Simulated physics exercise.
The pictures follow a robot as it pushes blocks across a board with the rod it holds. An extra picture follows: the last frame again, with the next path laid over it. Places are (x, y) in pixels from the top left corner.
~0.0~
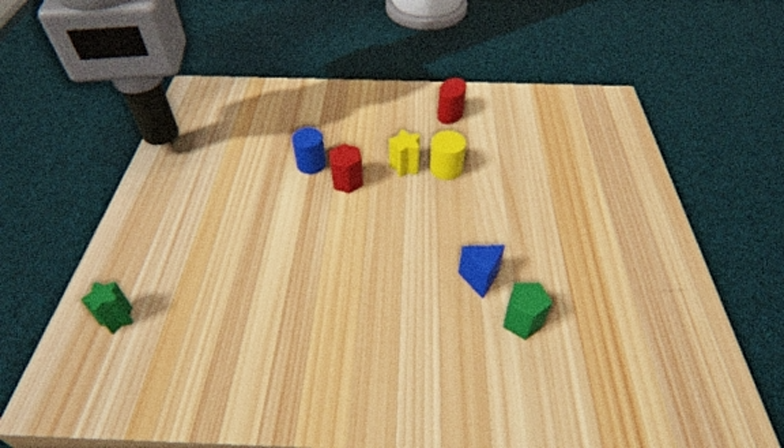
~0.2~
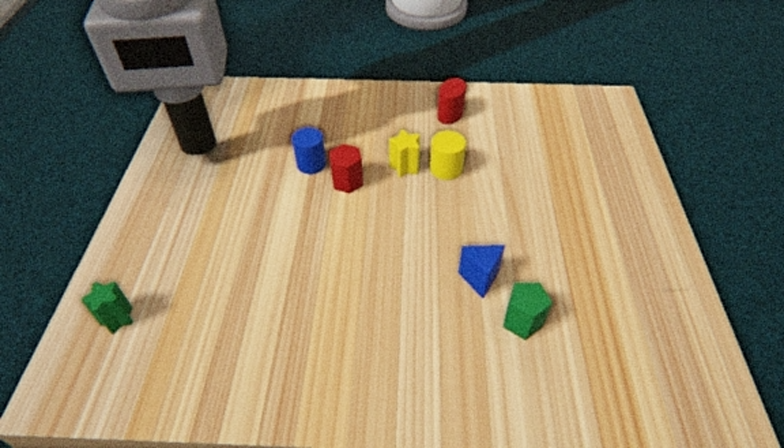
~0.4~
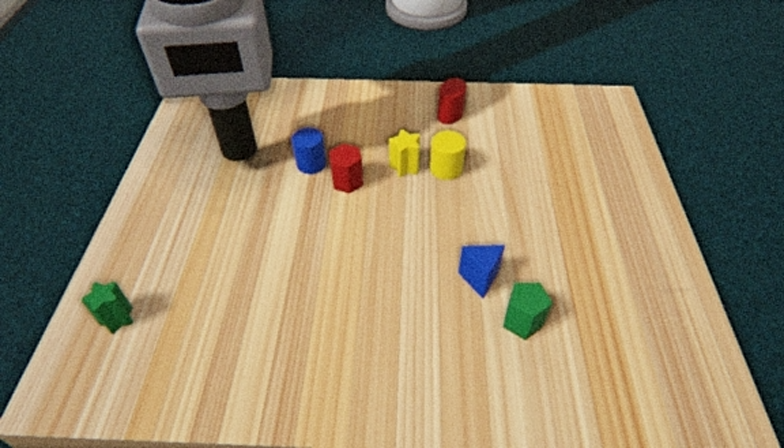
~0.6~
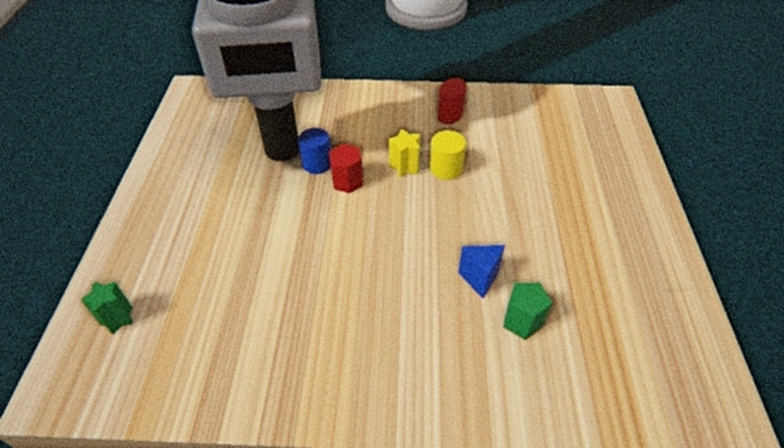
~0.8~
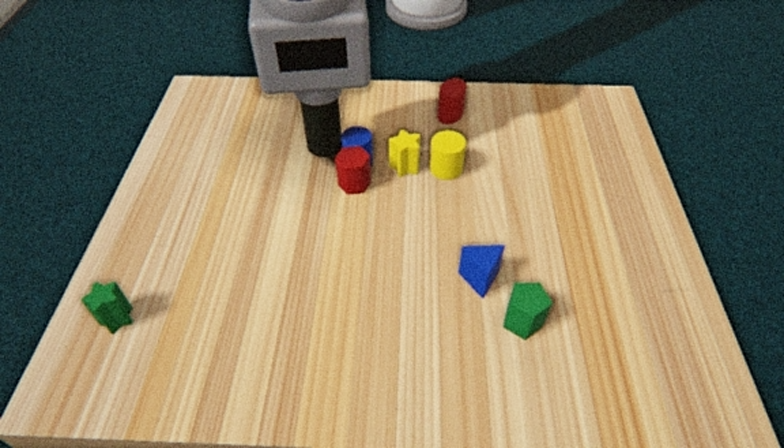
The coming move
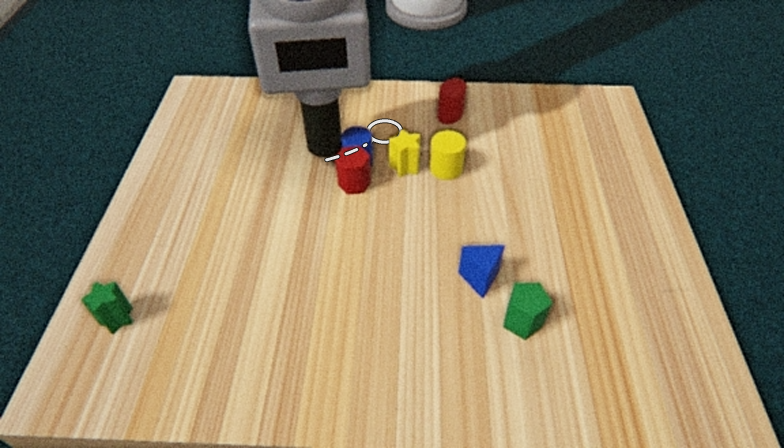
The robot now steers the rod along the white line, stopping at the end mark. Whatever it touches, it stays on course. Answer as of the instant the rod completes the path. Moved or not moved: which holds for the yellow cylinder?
It is left in place.
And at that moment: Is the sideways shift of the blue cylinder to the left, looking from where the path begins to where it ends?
It seems not.
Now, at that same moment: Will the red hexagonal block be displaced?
Short answer: No.
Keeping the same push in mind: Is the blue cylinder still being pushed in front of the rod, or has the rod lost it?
The rod loses it on the way.
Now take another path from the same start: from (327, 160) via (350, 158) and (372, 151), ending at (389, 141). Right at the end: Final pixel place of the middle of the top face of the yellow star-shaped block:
By then it is at (429, 148).
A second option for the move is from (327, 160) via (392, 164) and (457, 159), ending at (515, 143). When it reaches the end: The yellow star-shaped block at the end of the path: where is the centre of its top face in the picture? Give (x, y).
By then it is at (487, 171).
Drawn move, from (327, 160) by way of (349, 153) and (369, 143) to (385, 131).
The first path, step by step. Halfway along, rod at (359, 134); blue cylinder at (385, 133); yellow star-shaped block at (409, 141), turned 15° anticlockwise.
At the end, rod at (384, 117); red hexagonal block still; blue cylinder at (391, 130); yellow star-shaped block at (412, 142); yellow cylinder still.
